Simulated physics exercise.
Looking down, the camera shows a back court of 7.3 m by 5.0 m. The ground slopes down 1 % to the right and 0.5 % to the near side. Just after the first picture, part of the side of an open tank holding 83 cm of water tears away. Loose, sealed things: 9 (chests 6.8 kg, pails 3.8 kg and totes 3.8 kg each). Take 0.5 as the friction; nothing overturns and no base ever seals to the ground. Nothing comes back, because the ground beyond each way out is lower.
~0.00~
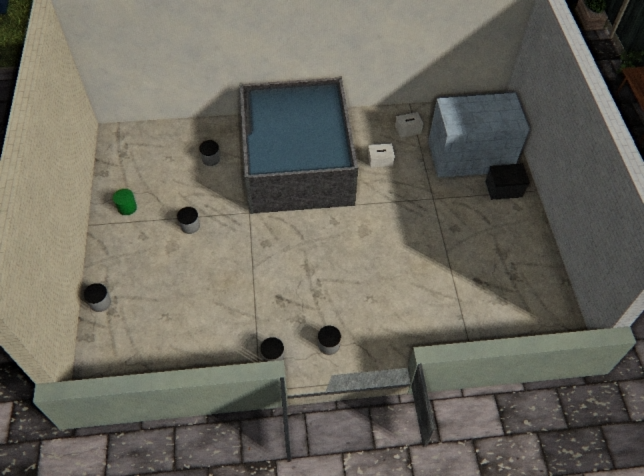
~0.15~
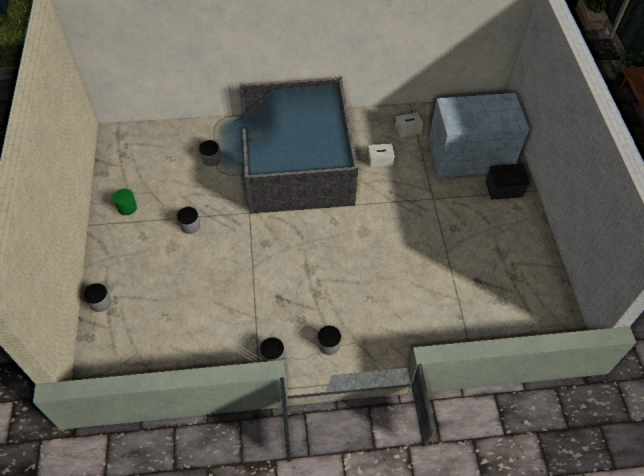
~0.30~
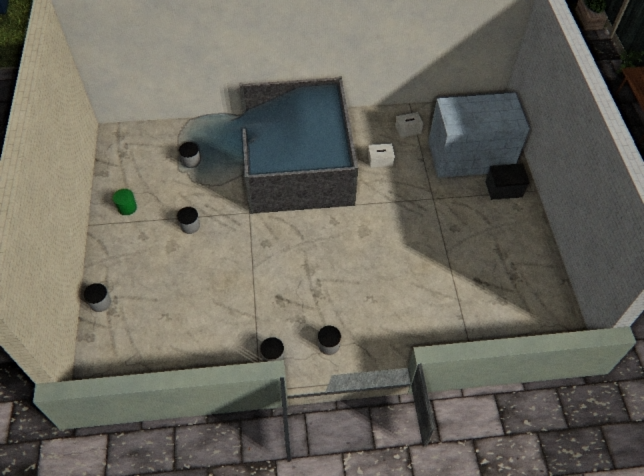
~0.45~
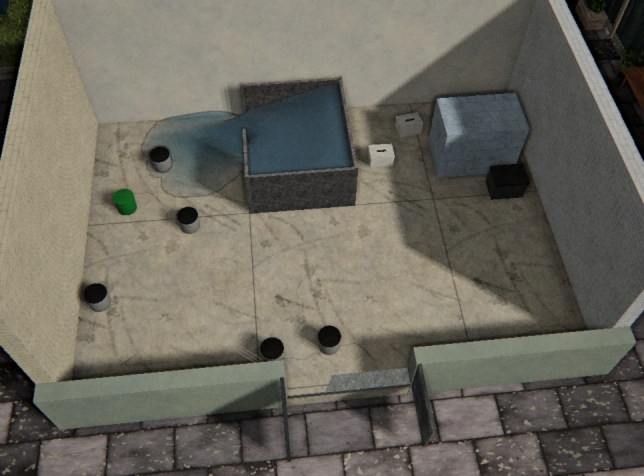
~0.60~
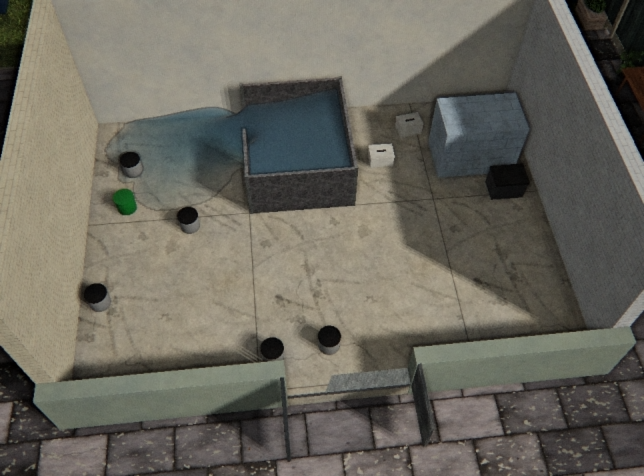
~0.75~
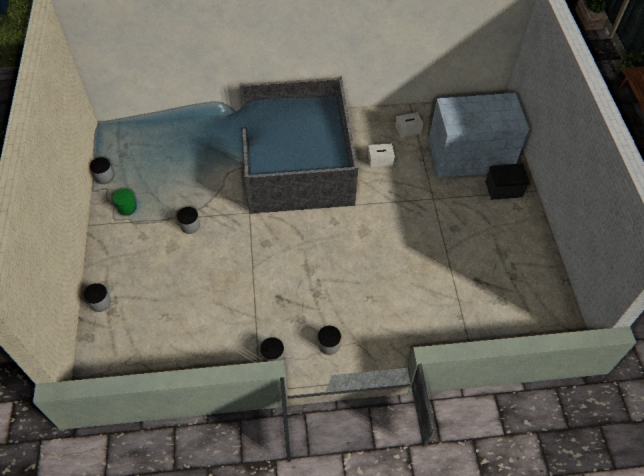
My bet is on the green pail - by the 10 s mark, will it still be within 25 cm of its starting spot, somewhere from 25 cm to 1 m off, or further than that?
Further than that.
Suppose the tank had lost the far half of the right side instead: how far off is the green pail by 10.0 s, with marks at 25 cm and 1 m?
In that case the green pail stays put.
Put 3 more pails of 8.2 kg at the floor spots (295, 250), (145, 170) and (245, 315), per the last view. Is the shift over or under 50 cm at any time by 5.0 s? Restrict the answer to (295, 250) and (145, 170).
In sequence: Within it, then beyond it.
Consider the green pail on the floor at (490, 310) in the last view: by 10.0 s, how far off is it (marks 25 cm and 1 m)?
Well, it is shoved a long way.
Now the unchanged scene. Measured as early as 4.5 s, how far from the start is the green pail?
About 350 cm out of place.
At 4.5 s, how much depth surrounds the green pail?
Around 17 cm.
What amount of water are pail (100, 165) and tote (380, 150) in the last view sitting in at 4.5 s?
Depth approx. 3 cm / 0 cm.
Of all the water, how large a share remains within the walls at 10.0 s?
Remaining: Approx. 90 per cent.
After 2.0 s the green pail is near (100, 297), 1.8 m from its start, afloat; 0 of 9 are out; 2 afloat.
After 4.5 s the green pail is near (258, 355), 3.5 m from its start, afloat; 0 of 9 are out; 2 afloat.
After 7.0 s the green pail has gone out; 1 of 9 are out; 4 afloat.
After 10.0 s the green pail has gone out; 1 of 9 are out; 6 afloat.
